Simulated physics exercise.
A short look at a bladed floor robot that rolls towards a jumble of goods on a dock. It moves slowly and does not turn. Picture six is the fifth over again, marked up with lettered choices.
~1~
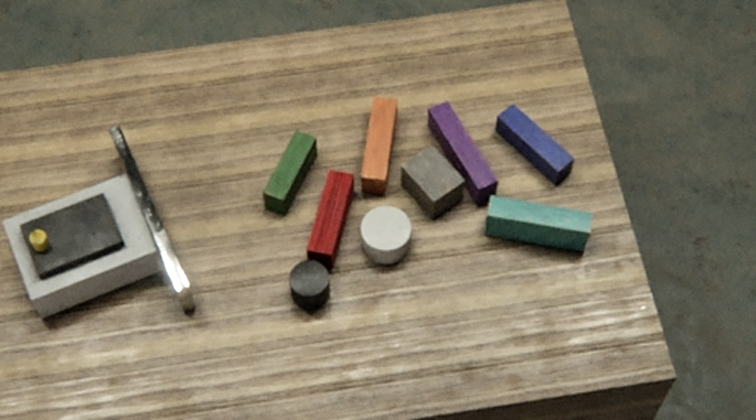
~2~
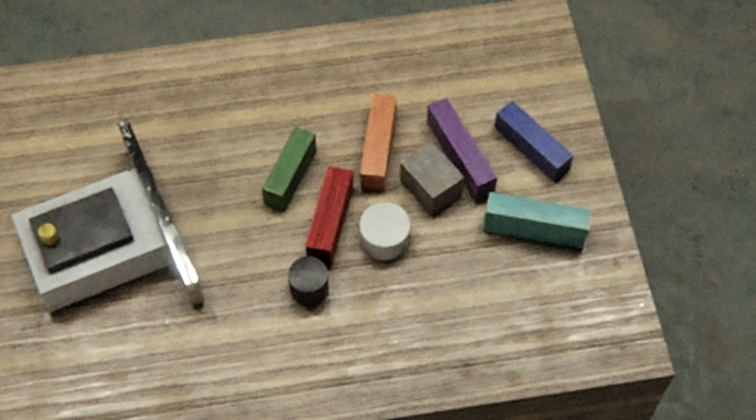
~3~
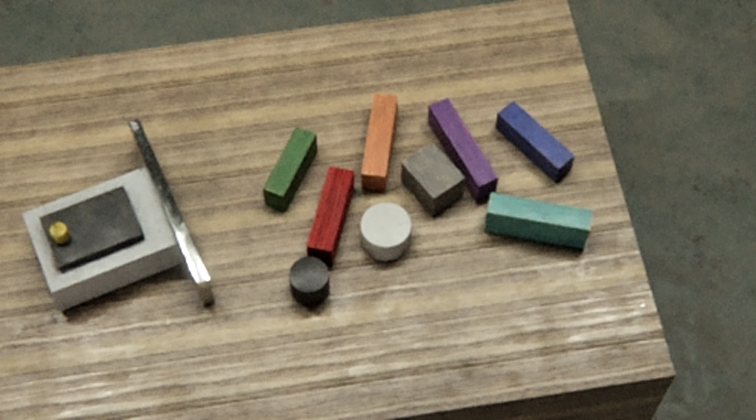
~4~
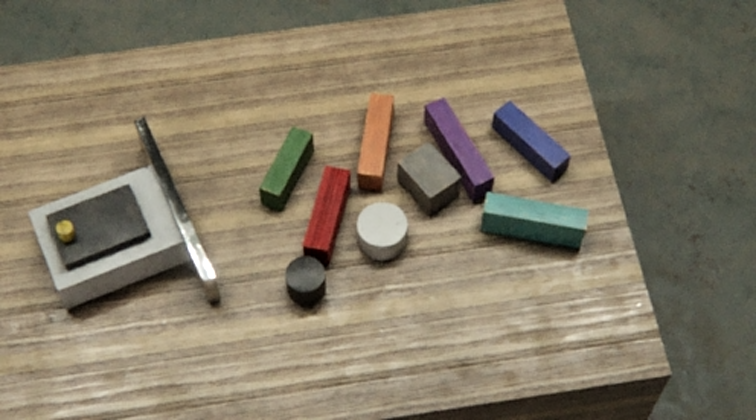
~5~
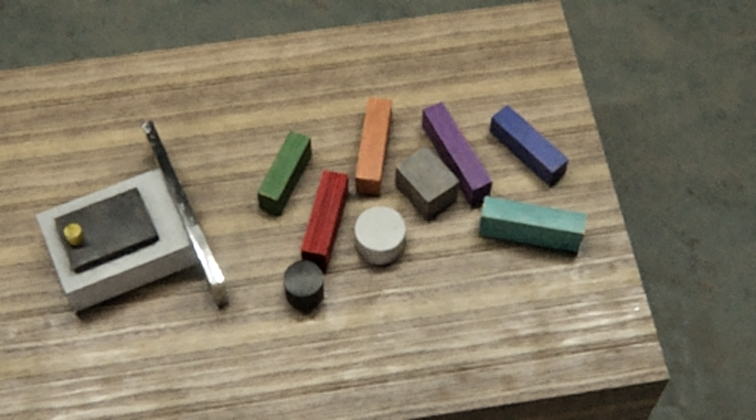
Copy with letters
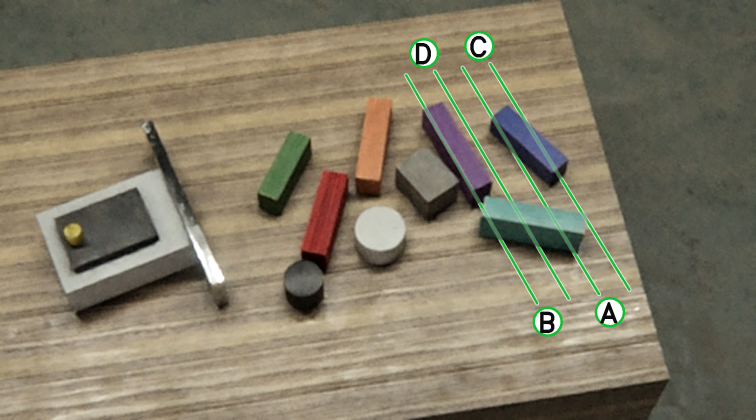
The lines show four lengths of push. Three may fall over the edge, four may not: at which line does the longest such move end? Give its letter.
Line A.
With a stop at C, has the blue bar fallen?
Yes.
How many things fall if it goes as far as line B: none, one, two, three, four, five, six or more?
In all, none.
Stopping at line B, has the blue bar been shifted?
By then, yes.
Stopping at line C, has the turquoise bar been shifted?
Yes.
On the marked copy, A at (528, 175); B at (469, 184); C at (557, 171); D at (499, 179).
Following A. Soon after the start, robot (241, 208); black canister (374, 275); green bar (311, 158).
Later, robot (366, 190); turquoise bar (587, 222); blue bar (542, 136).
In the end, robot (465, 176); turquoise bar over the edge; blue bar over the edge; two fallen.
As for the rest, B is within the limit but short; C drops five; D is within the limit but short.
